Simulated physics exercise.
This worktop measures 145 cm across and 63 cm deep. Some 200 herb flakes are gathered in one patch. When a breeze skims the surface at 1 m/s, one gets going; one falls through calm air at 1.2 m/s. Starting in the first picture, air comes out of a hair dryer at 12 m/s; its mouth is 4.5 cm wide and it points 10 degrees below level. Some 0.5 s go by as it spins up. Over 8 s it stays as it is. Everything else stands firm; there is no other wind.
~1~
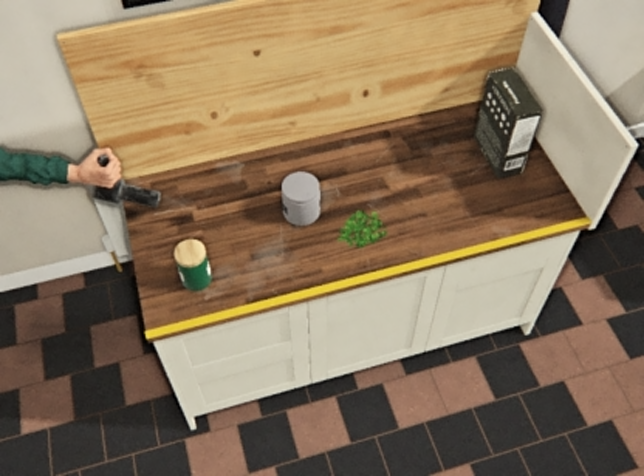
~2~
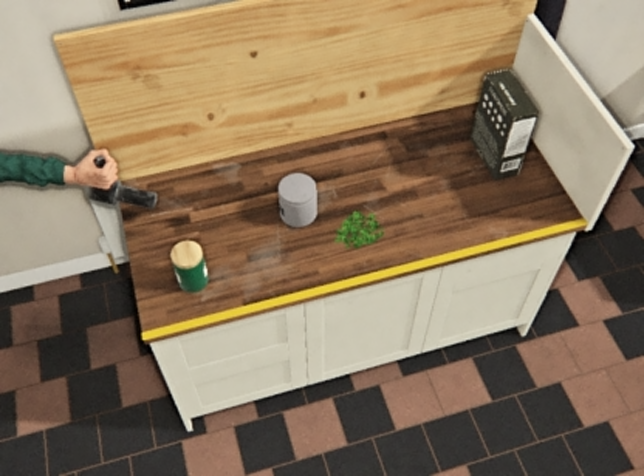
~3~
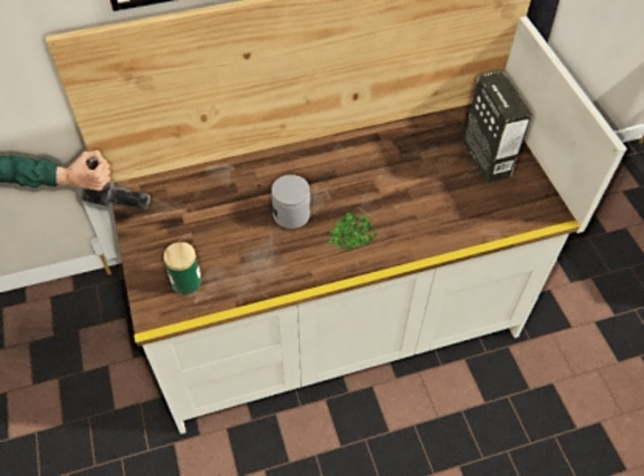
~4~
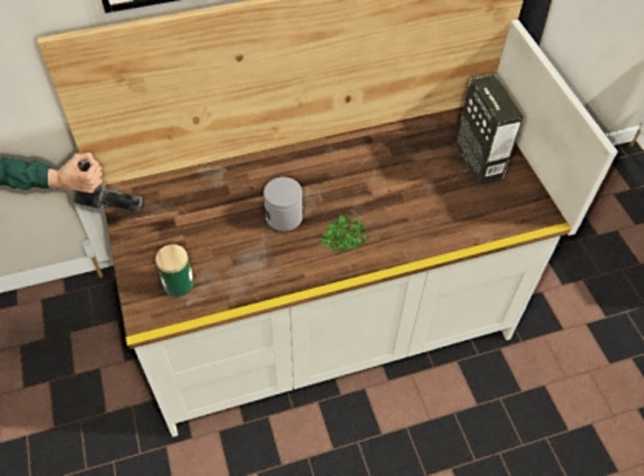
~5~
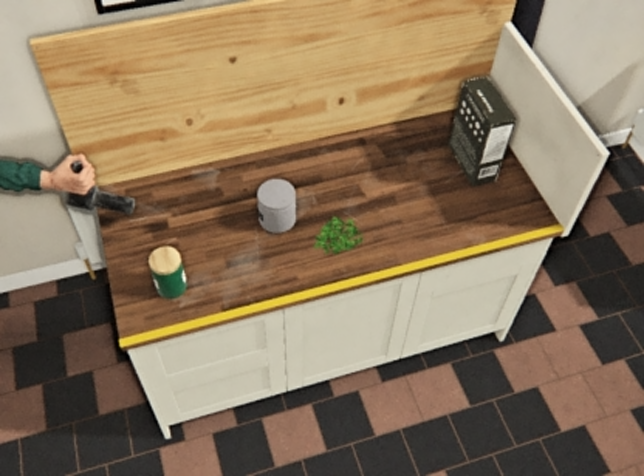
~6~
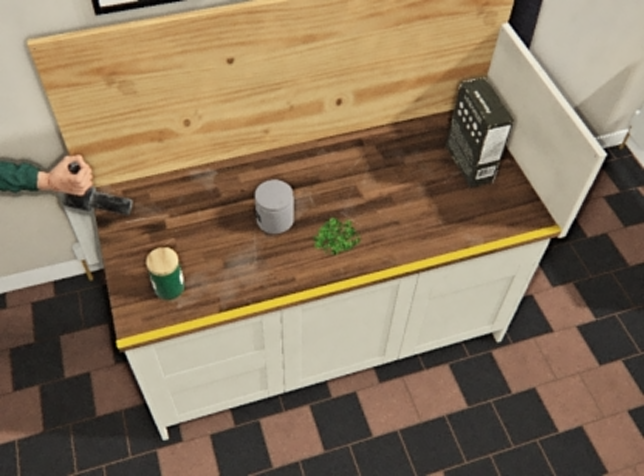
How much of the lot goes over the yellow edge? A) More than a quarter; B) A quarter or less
More than a quarter (A).
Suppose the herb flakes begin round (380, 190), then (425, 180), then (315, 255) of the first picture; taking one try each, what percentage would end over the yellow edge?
First try 0 %, second 0 %, third 100 %.
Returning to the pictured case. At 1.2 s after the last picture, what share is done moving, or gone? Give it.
Near 40 %.
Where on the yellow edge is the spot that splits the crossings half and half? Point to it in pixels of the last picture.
(415, 270).
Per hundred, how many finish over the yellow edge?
90 %.
Then, 1.2 s after the last picture the count stands so, 44 % are over the yellow edge; the middle of those still in play is near (341, 233).
Then, 2.1 s after the last picture the count stands so, 65 % are over the yellow edge; the middle of those still in play is near (338, 233).
Then, 4.0 s after the last picture the count stands so, 81 % are over the yellow edge; the middle of those still in play is near (343, 229).
Then, 7.6 s after the last picture, at the end, 89 % are over the yellow edge.
